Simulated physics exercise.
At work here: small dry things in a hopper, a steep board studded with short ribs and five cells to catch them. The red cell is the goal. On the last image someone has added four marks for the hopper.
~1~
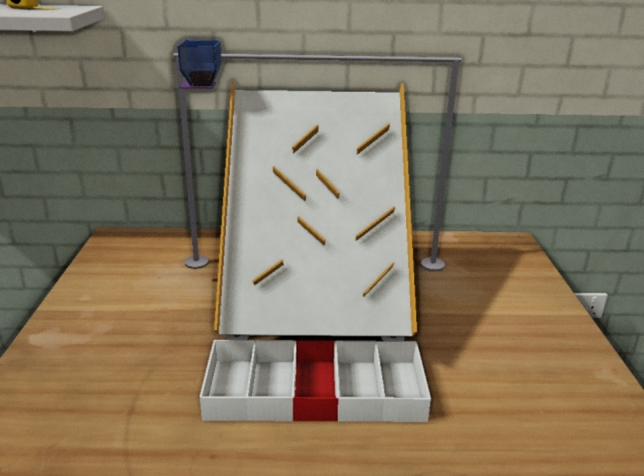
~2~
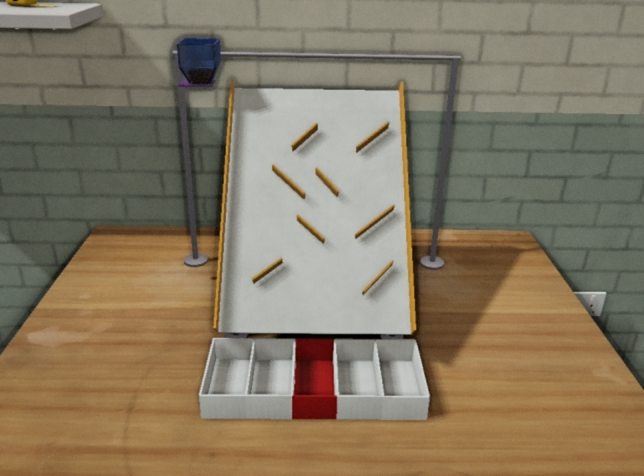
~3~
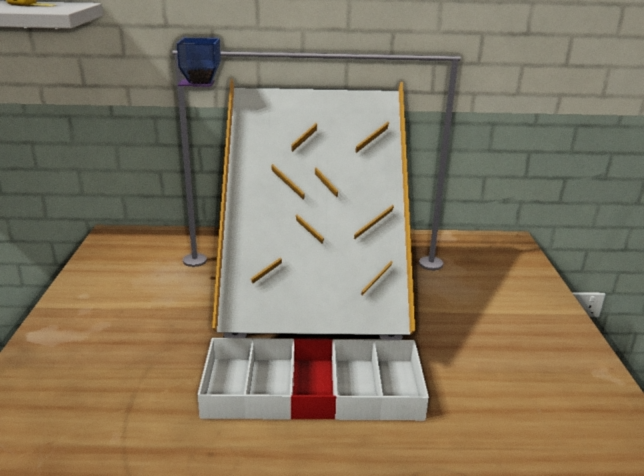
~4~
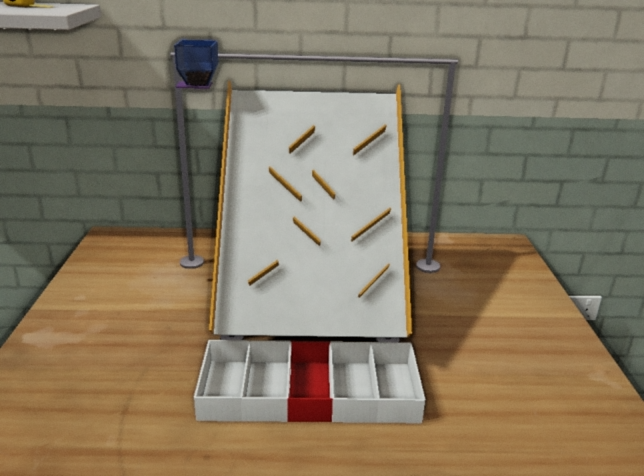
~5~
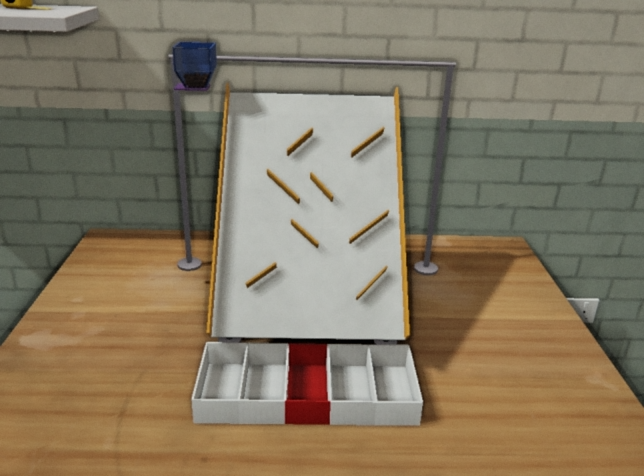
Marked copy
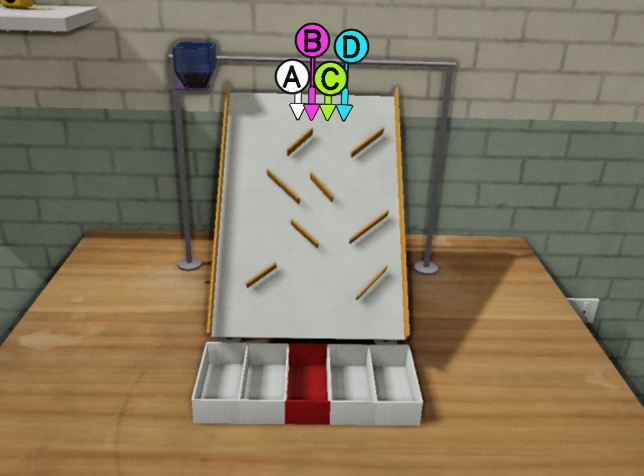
A steep white board with yellow-edged sides and eight short orange-brown ribs stands on a wooden table against a cream-and-green brick wall, seen from the front and slightly above. A dark blue hopper hangs at the upper left of a grey metal frame, and five open cells line the board's foot, the middle one red, the others white. Nothing on the table moves; only the camera shifts very slightly.
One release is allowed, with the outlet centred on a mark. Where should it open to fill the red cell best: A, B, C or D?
D beats the others.
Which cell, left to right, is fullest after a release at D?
The third.
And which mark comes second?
C it is.
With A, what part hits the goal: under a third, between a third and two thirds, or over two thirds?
Mark A gives under a third.
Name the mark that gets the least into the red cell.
It is A.
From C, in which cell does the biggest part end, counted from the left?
The third.
On the marked copy, mark A meets the board at (297, 113); mark B meets the board at (311, 114); mark C meets the board at (327, 114); mark D meets the board at (343, 114).
With A, a small part in the red cell, nearly all in other cells.
With B, about a third in the red cell, about two thirds in other cells.
With C, about two thirds in the red cell, about a third in other cells.
With D, most in the red cell, a small part in other cells.
